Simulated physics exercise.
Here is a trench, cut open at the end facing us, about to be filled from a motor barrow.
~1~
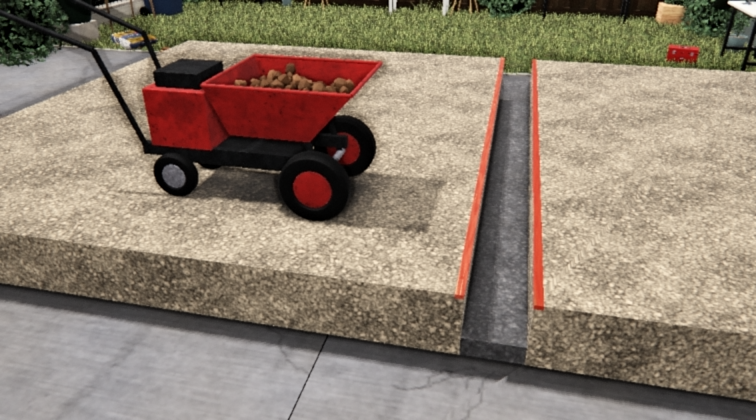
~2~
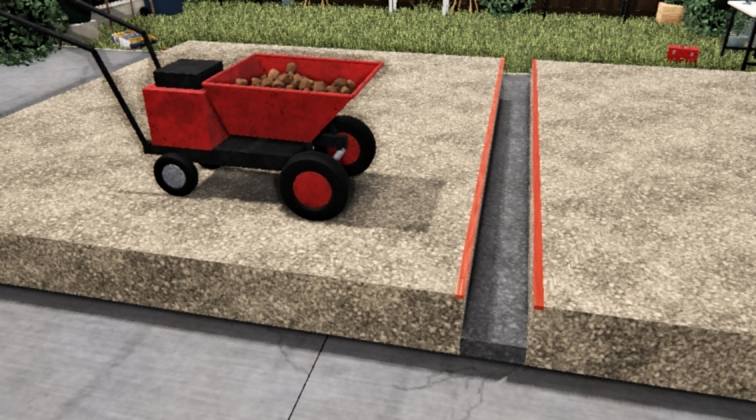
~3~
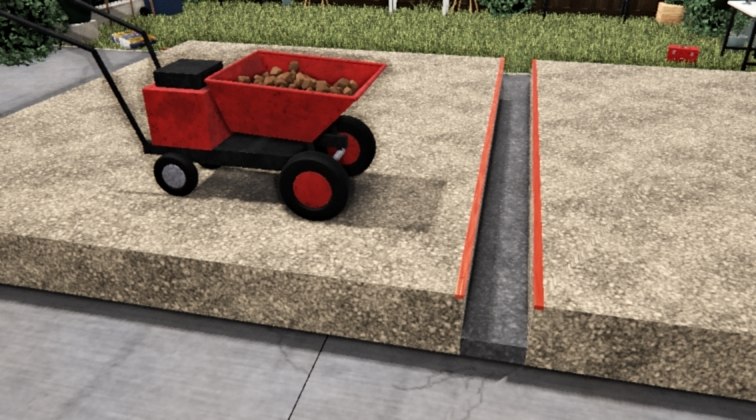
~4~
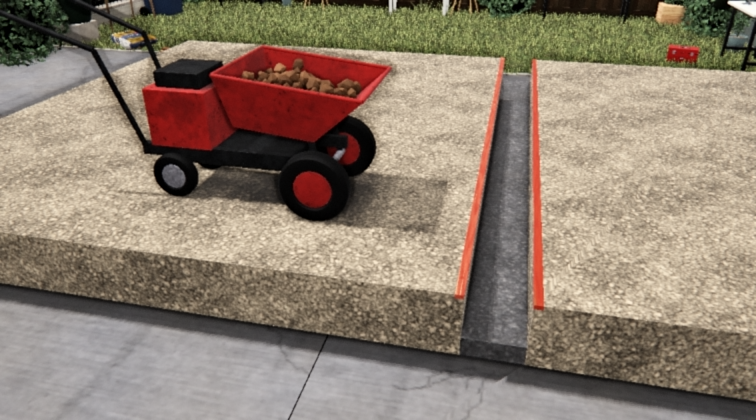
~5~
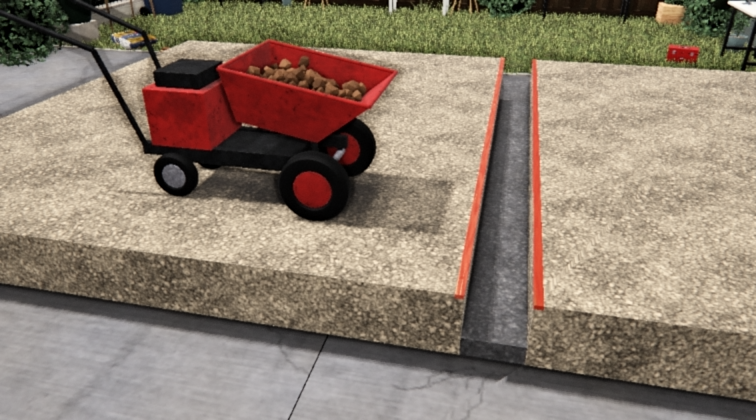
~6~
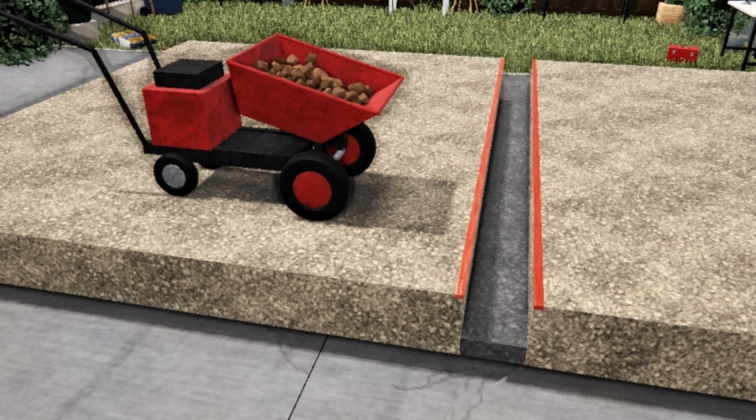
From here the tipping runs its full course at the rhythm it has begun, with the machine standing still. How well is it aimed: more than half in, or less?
It catches under half.
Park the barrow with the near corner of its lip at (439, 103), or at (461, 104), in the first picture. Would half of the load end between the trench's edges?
In turn: Over half; not half.
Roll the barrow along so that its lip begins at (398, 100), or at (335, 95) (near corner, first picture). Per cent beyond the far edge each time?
About 0 and 0 per cent.
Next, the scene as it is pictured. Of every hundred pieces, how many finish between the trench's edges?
Some 35 per cent.
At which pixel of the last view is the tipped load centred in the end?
Near (475, 206).
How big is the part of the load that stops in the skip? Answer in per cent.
Near 25 %.
Soon after the last picture, skip tipped steeply; all in the skip.
A little later, skip tipped right over; most in the skip; about a quarter short of the trench; a stray few in or heaped over the trench.
Later still, skip tipped right over; about a quarter in the skip; about half short of the trench; about a third in or heaped over the trench.
By the end, skip tipped right over; about a quarter in the skip; about a third short of the trench; about a third in or heaped over the trench; none beyond it.
